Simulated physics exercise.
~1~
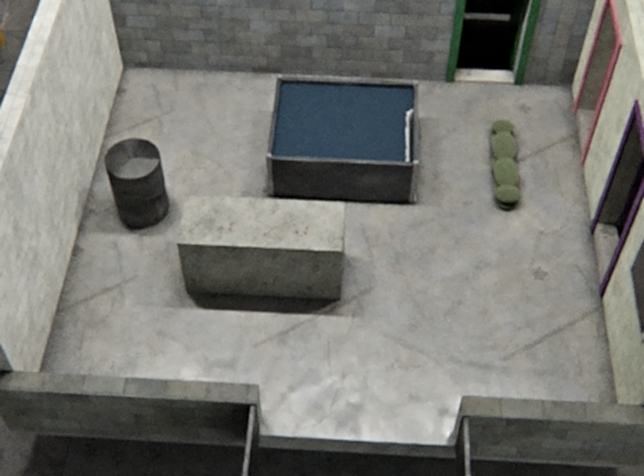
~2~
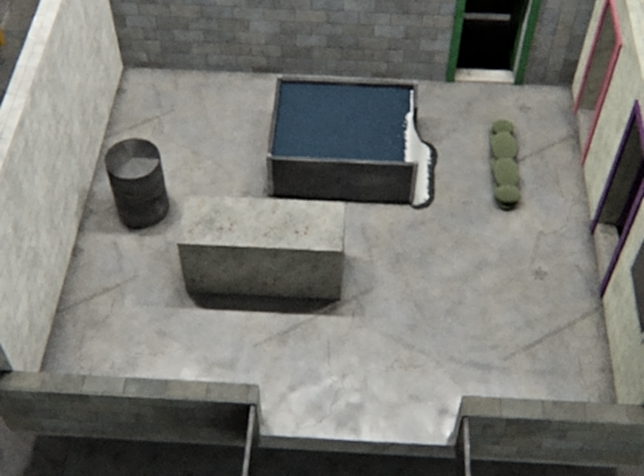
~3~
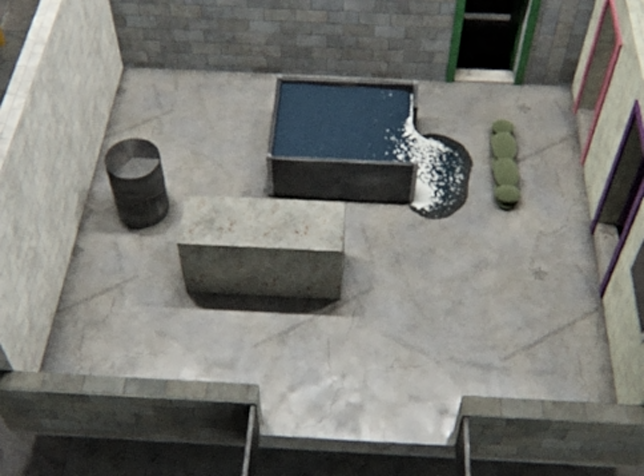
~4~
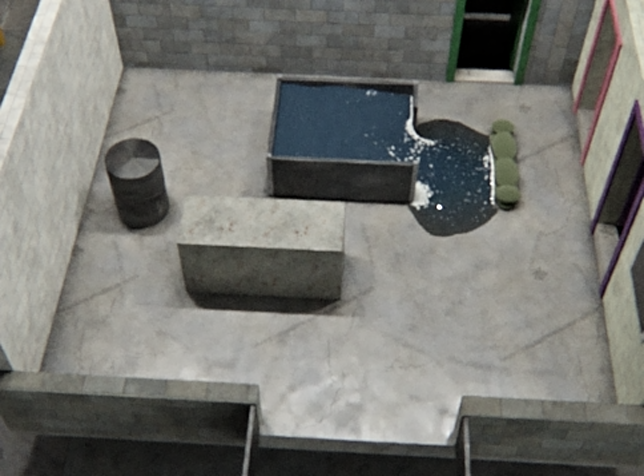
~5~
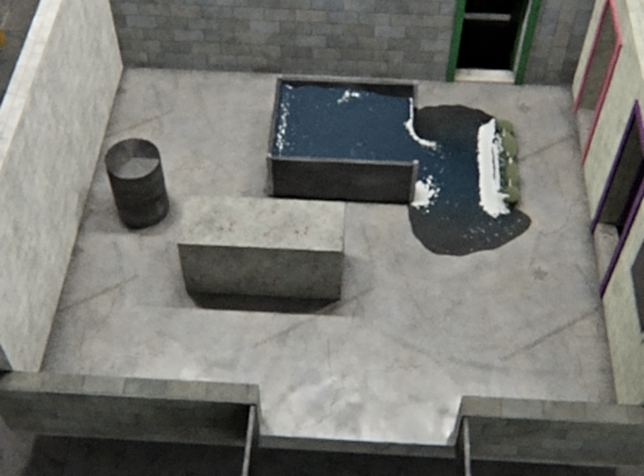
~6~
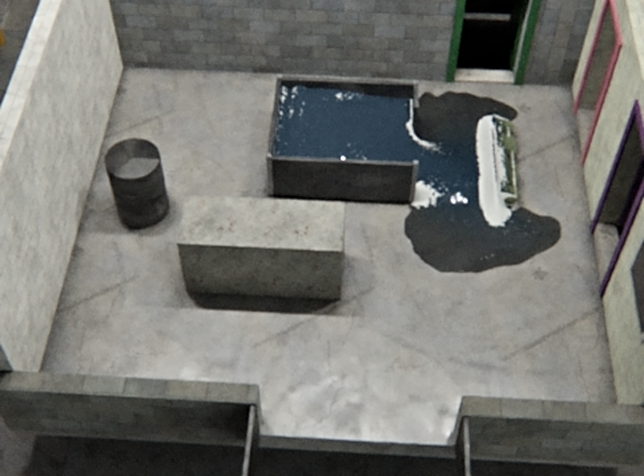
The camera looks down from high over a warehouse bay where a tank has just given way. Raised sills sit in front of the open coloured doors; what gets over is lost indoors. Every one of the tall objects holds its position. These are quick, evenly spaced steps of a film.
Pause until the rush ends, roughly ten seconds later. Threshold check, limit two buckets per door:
Result: The green door ends up above the line. The purple door ends up at or below the line. The pink door ends up at or below the line.
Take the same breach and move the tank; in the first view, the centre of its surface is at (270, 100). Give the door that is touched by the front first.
Looks like the one in green.
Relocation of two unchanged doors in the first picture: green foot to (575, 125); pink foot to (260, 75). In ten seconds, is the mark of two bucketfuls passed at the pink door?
Pink door: It stays within it.
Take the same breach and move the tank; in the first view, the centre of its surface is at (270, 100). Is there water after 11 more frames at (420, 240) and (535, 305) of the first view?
Soaked, soaked.
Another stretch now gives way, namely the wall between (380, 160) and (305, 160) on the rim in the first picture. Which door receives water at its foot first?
My answer is the purple-painted one.
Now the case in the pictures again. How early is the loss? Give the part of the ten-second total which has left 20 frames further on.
About 35 per cent.
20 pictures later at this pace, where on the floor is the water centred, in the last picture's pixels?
I'd say around (439, 214).
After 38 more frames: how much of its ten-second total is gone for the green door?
Close to 85 out of every hundred.
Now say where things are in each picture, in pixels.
In the first picture, still water in the water tank at (345, 123).
In the second picture, the front is at (420, 203), out from the gap at (411, 161).
In the third picture, the front is at (447, 211), out from the gap at (411, 162).
In the fourth picture, water pours out at (411, 163) and has run to (491, 210).
In the fifth picture, water pours out at (411, 163) and has run to (524, 222).
In the sixth picture, water pours out at (411, 162) and has run to (552, 234).
A moment on, water covers 25 % of the floor; the green door under two buckets in, the purple door wet at the sill, nothing in, the pink door not reached.
Next, water covers 35 % of the floor; the green door over two buckets in, the purple door wet at the sill, nothing in, the pink door wet at the sill, nothing in.
Then, water covers 45 % of the floor; the green door far over two buckets in, the purple door wet at the sill, nothing in, the pink door wet at the sill, nothing in.
Later, water covers 70 % of the floor; the green door far over two buckets in, the purple door wet at the sill, nothing in, the pink door wet at the sill, nothing in.
In the end, water covers 90 % of the floor; the green door far over two buckets in, the purple door wet at the sill, nothing in, the pink door wet at the sill, nothing in.
